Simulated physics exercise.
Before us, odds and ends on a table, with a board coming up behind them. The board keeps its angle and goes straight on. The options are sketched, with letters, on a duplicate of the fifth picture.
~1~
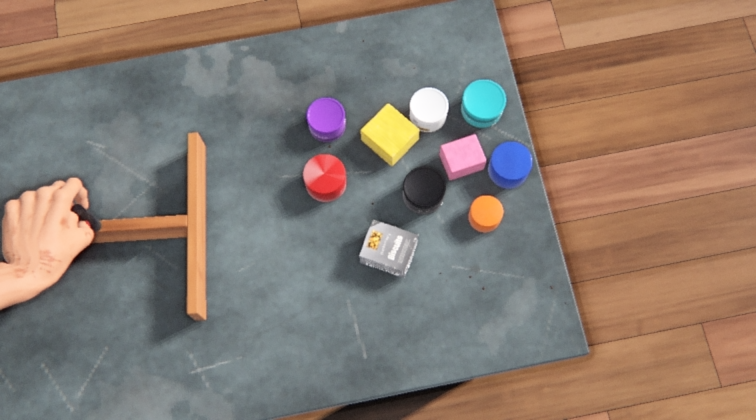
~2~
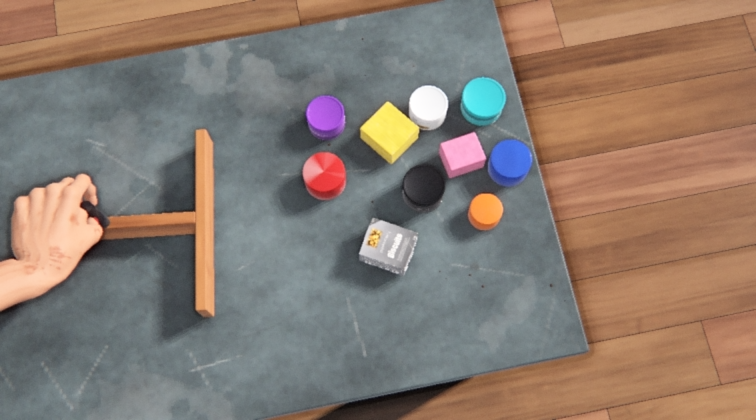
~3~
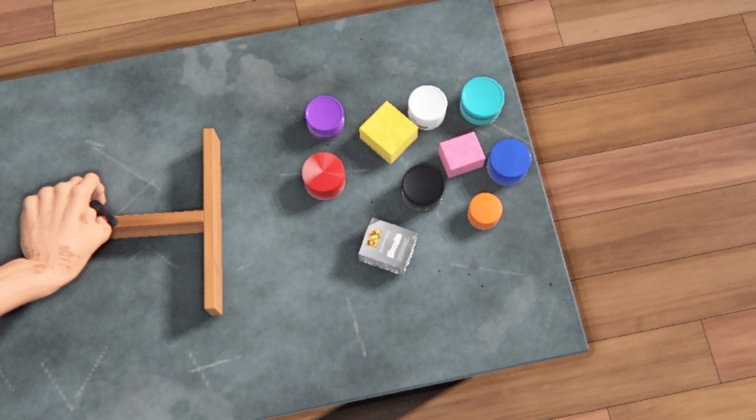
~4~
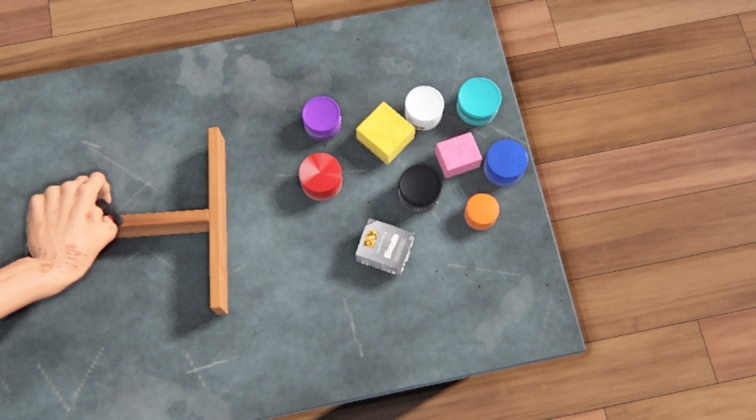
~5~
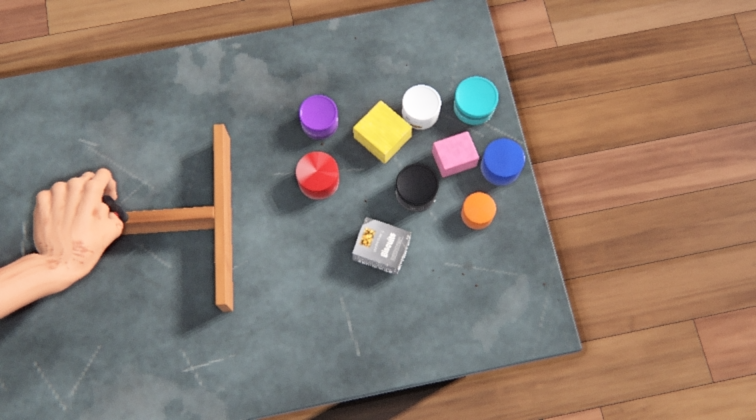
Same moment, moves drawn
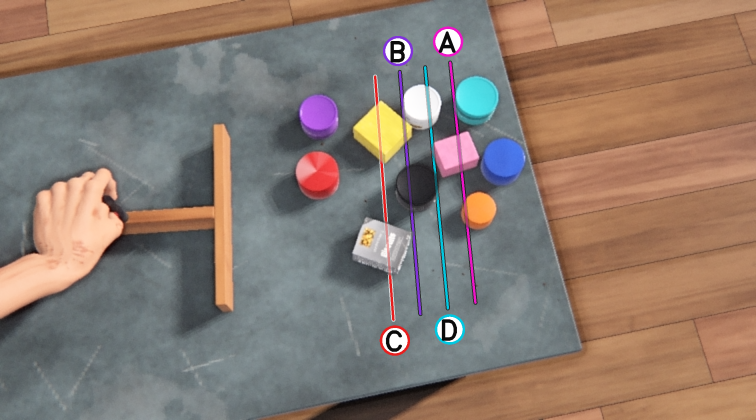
A wooden board on a handle, gripped by a hand at the left, slides slowly a short way right across a dark, scratched table. The gap to the cluster of colourful round pots, yellow and pink blocks and a grey box narrows, and the board is still clear of them at the end.
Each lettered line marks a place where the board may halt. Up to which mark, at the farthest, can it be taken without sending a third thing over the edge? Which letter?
At A, and not beyond.
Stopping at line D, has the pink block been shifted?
Yes.
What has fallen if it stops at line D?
It is the blue pot.
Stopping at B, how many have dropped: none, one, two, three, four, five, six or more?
In all, none.
On the copy, A at (462, 177); B at (410, 188); C at (384, 193); D at (436, 182).
On A. First, board (308, 194); purple tub (330, 117); red tin (335, 174).
Then, board (396, 177); orange tin (485, 213); pink block (461, 156).
Finally, board (461, 165); blue pot over the edge; turquoise jar (506, 76); one fallen.
By contrast, B is within the limit but short; C is within the limit but short; D is within the limit but short.
